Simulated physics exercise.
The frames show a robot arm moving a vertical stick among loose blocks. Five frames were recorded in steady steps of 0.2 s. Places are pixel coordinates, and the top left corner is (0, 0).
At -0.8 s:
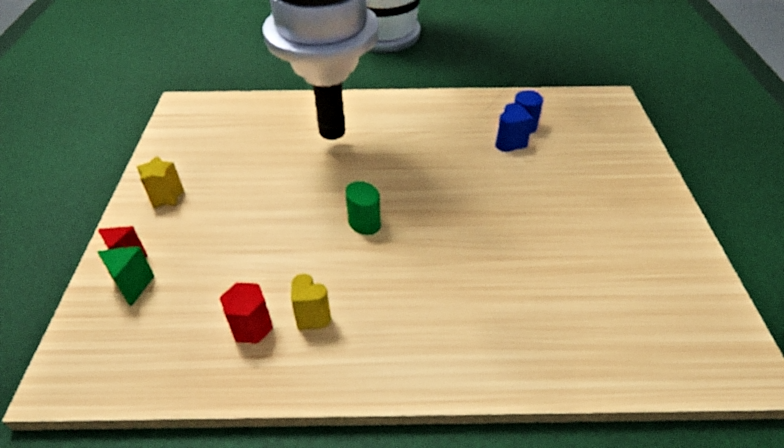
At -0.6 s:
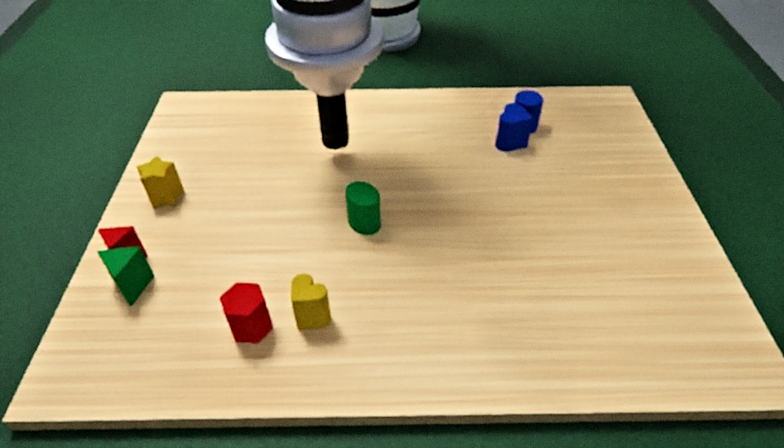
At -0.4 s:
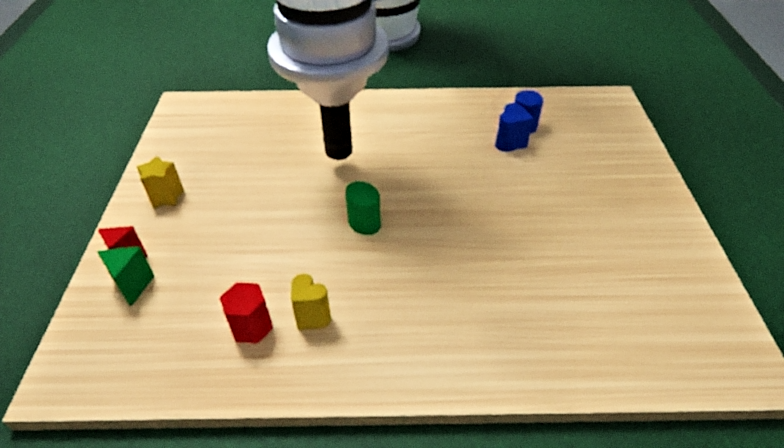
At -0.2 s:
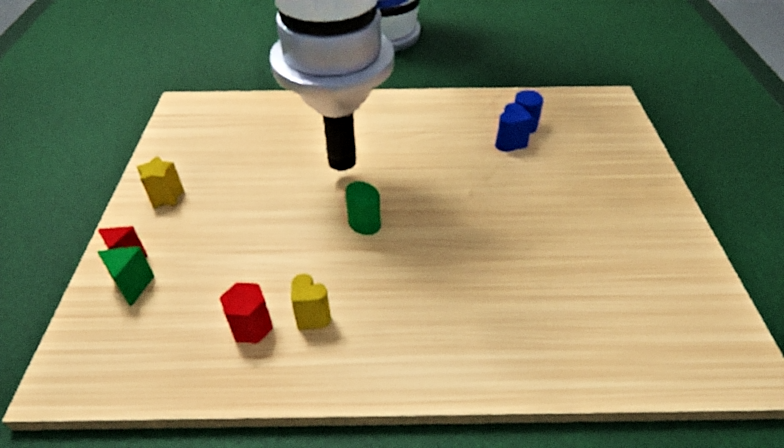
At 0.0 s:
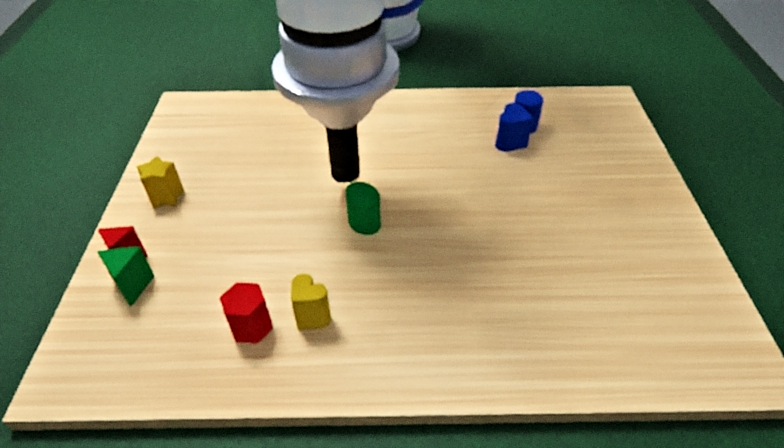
A robot arm moves its black stick slowly forward over the board toward a green block.
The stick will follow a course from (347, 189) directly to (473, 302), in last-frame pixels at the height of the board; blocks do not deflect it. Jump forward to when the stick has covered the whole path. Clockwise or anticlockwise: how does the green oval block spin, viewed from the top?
It swings round clockwise.
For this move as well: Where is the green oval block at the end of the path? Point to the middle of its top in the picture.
The top centre is at (382, 234).
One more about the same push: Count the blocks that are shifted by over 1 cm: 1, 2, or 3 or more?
By the end of the path, one block has moved more than about a centimetre.
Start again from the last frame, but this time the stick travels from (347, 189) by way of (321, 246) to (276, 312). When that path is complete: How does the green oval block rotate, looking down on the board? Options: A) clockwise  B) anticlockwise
B (anticlockwise)
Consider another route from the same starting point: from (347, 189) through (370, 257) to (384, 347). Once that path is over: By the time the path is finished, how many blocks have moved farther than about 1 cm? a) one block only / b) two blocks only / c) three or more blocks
a.
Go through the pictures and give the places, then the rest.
Tip of the stick at (332, 133), middles of tops, green oval block at (362, 192), in the first frame.
Stick at (336, 142), nothing pushed, in the second frame.
Stick at (339, 152), nothing pushed, in the third frame.
Stick at (343, 163), nothing pushed, in the fourth frame.
Stick at (346, 174), green oval block at (362, 192), in the fifth frame.
On the path given first. One third of the way, stick at (385, 208); green oval block at (375, 218), turned 45° clockwise.
Two thirds of the way, stick at (427, 245); green oval block at (382, 234), turned 115° clockwise.
At the end, stick at (475, 288); green oval block at (382, 234), turned 115° clockwise.
